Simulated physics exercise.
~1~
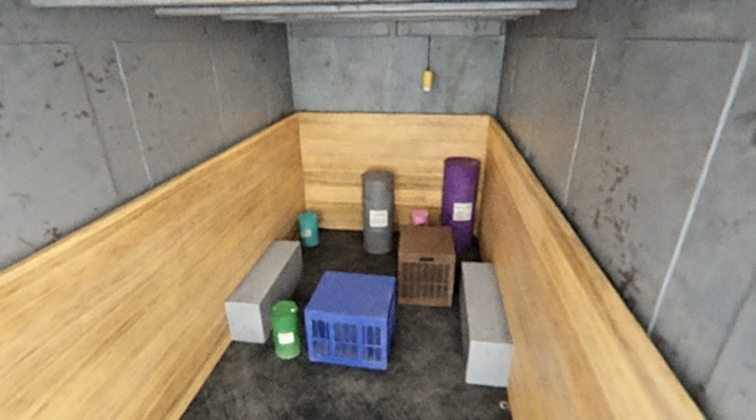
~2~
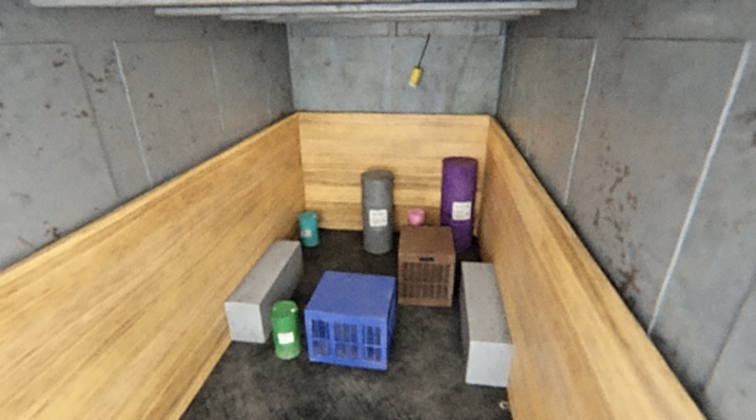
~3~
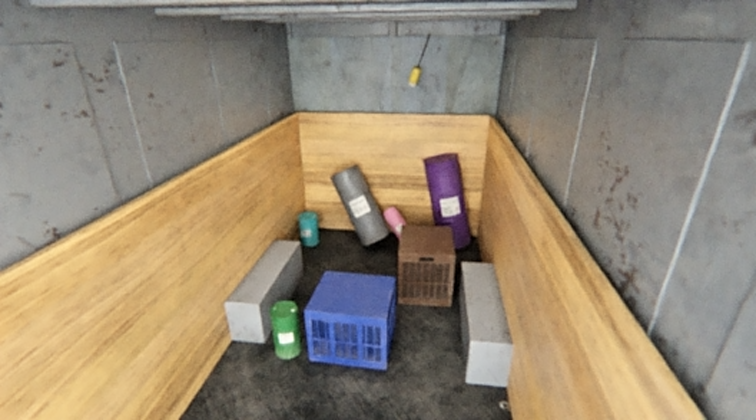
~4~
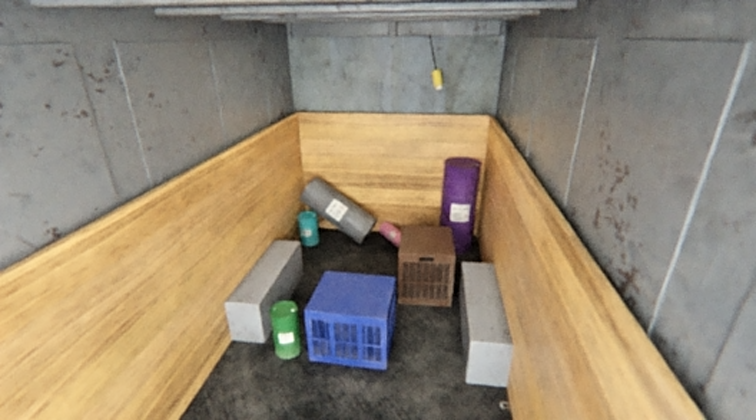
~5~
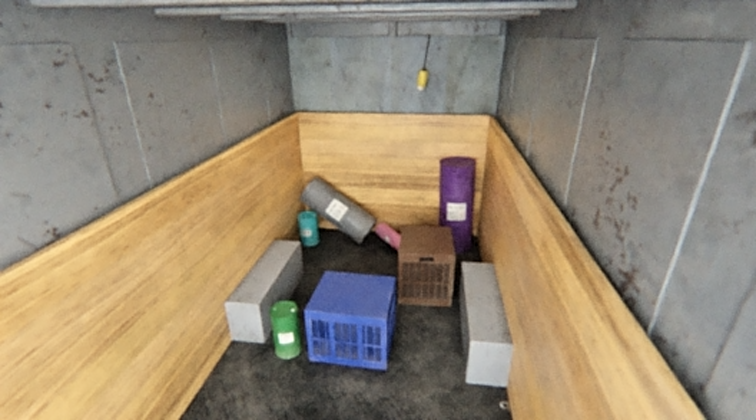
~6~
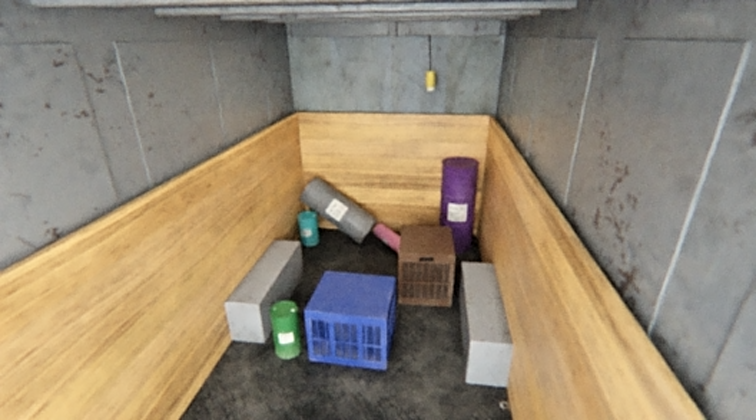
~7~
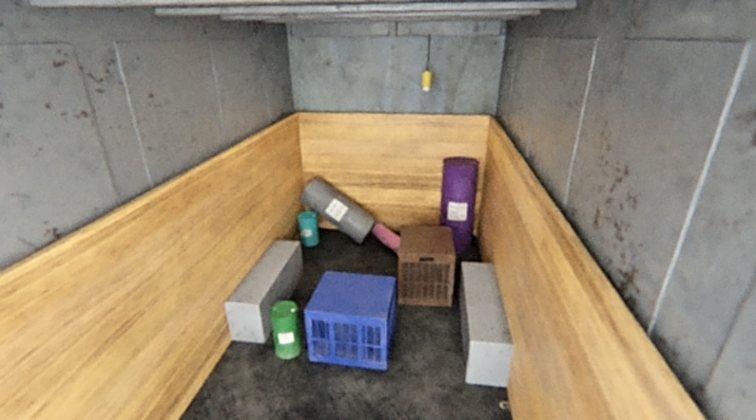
Grey drum and small pink canister toppling left in a wood-lined van bay, purple drum tilting then righting, other items staying put.
